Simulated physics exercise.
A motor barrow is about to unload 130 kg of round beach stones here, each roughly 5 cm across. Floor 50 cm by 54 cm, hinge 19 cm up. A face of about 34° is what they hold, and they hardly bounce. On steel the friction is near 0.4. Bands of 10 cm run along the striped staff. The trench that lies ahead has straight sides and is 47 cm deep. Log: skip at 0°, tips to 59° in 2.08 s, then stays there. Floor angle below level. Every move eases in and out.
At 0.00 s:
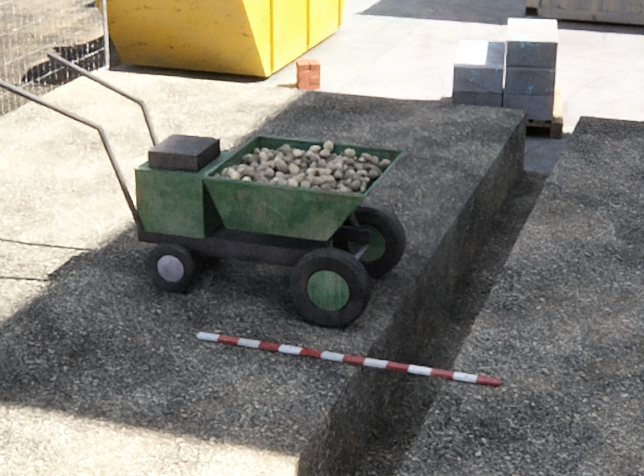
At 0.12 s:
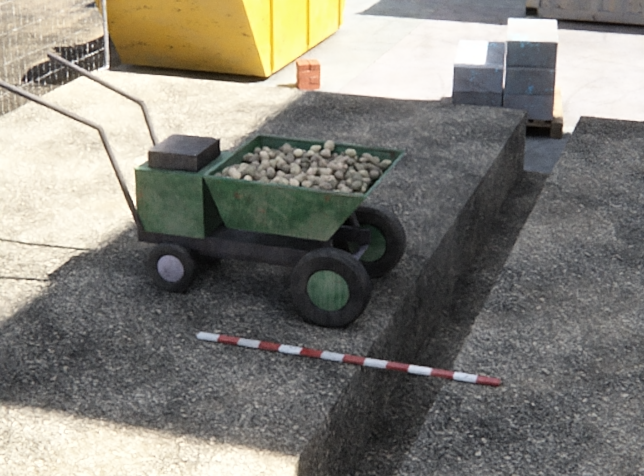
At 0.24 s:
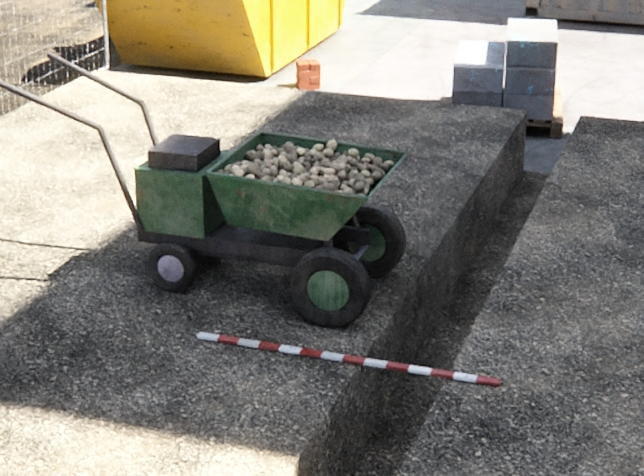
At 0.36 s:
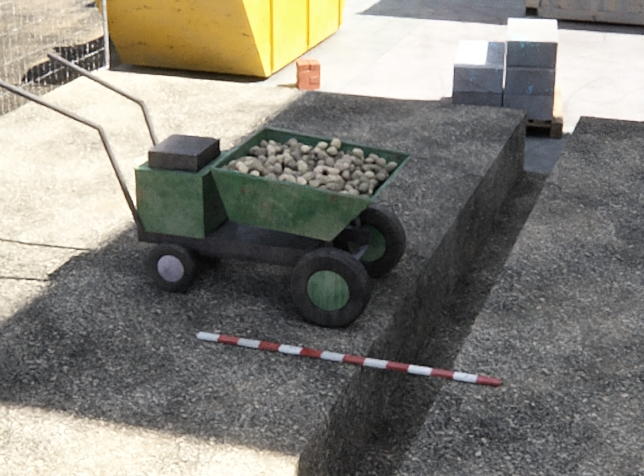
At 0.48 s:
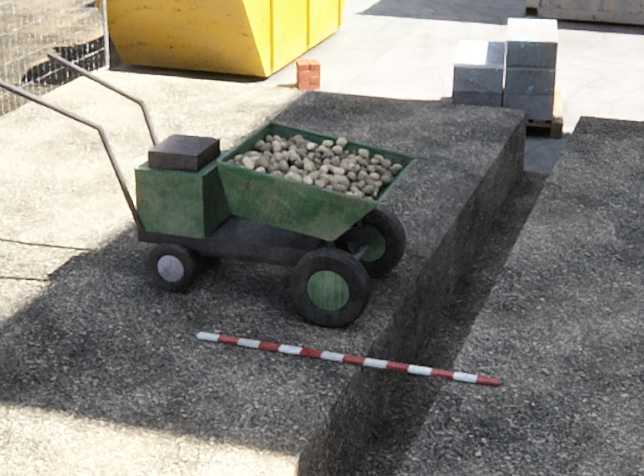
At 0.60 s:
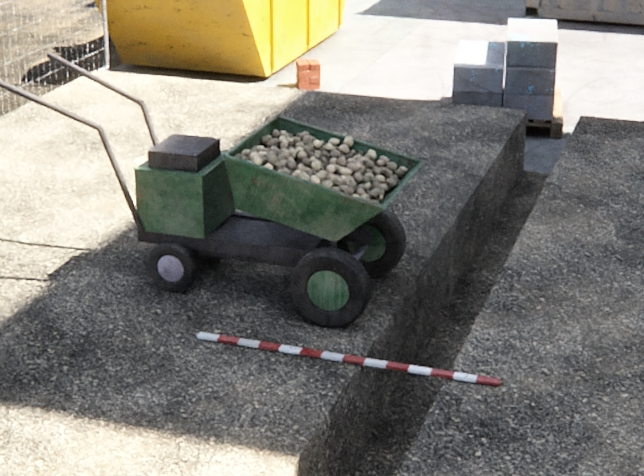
Green motor barrow's skip of round stones slowly tilting forward to the right, its wheels still, beside a trench and striped staff.
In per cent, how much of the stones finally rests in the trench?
Roughly 51 per cent of them.
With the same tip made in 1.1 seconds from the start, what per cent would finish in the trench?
About 40 percent, I'd say.
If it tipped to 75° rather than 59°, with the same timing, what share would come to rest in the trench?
I'd guess some 45 in a hundred.
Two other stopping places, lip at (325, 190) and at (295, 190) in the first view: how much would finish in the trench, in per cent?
Around 85% for the first place and 85% for the second.
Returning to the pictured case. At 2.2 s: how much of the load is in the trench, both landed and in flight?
Around 15 per cent of it.
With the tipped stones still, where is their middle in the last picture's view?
The middle should be near (465, 384).
After 1.6 s the floor is at 50°; 100 % in the skip; the foremost stones are at (455, 224).
After 2.2 s the floor is at 59°; 63 % in the skip, 13 % in the trench, 23 % past the trench; the foremost stones are at (556, 320).
After 2.5 s the floor is at 59°; 43 % in the skip, 22 % in the trench, 35 % past the trench; the foremost stones are at (606, 324).
After 4.5 s the floor is at 59°; 15 % in the skip, 51 % in the trench, 35 % past the trench; the foremost stones are at (621, 328).
